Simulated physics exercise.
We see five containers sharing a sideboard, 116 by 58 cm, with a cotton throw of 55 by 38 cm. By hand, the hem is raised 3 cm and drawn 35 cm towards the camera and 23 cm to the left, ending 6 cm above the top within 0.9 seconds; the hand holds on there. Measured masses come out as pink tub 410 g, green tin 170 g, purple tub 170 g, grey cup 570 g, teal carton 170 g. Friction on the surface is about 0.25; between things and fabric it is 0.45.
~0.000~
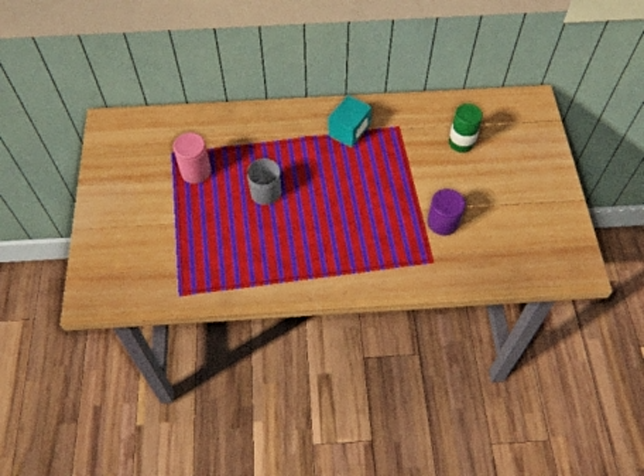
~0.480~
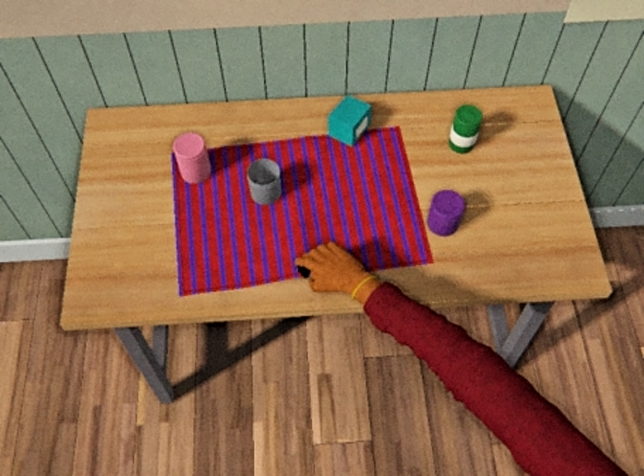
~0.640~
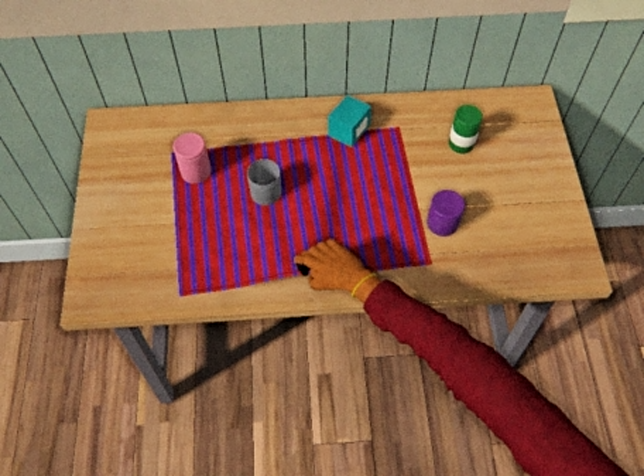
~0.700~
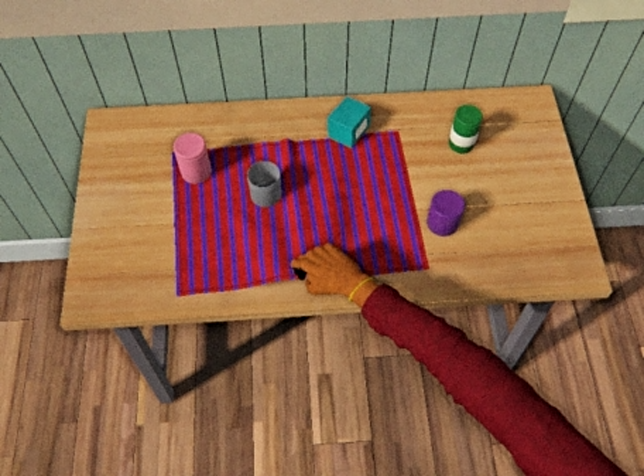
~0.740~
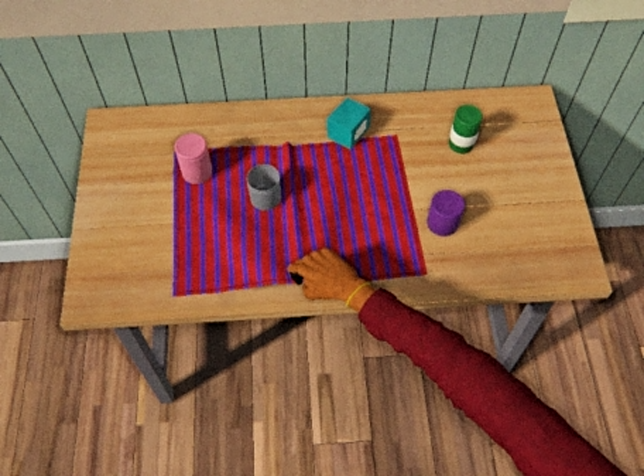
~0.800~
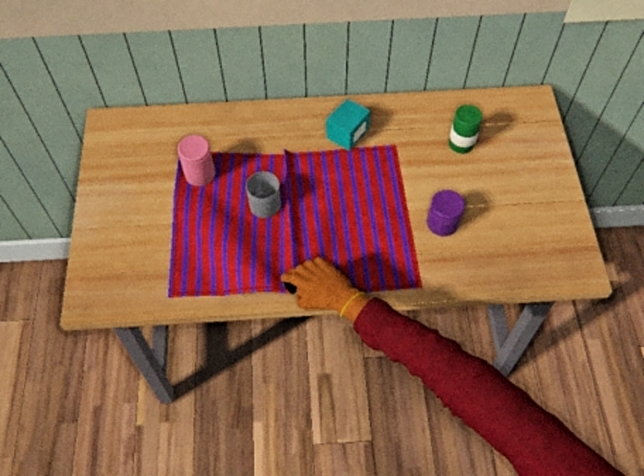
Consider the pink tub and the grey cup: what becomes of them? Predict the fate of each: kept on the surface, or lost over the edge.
Pink tub lost over the edge; grey cup lost over the edge.
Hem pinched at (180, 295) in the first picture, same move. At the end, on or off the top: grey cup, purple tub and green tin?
Note - grey cup: Off the top; purple tub: Still on top; green tin: Still on top.
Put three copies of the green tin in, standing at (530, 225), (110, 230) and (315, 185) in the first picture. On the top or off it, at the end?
Log, listed order - kept / kept / lost.
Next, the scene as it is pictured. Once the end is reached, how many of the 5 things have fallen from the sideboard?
2.
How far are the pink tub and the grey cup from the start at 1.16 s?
The pink tub is 20 cm out, the grey cup 25 cm.
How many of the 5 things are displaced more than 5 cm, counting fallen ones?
2 in all.
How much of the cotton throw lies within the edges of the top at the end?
Share within the edges: Approx. 10 %.
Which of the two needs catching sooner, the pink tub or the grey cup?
I'd pick the grey one.
After 1.0 s, 85 % of the cotton throw is still over the top; grey cup 12 cm off its start, pink tub 8 cm off its start, teal carton 1 cm off its start.
After 1.2 s, 50 % of the cotton throw is still over the top; grey cup 25 cm off its start, pink tub 18 cm off its start, teal carton 1 cm off its start.
After 1.3 s, 20 % of the cotton throw is still over the top; grey cup 36 cm off its start at (253, 338), pink tub 27 cm off its start at (221, 246), teal carton 1 cm off its start at (348, 116).
After 1.5 s, 10 % of the cotton throw is still over the top; grey cup over the edge, pink tub 37 cm off its start, teal carton 1 cm off its start.
After 3.1 s, 10 % of the cotton throw is still over the top; grey cup over the edge, pink tub over the edge, teal carton 1 cm off its start at (348, 116).
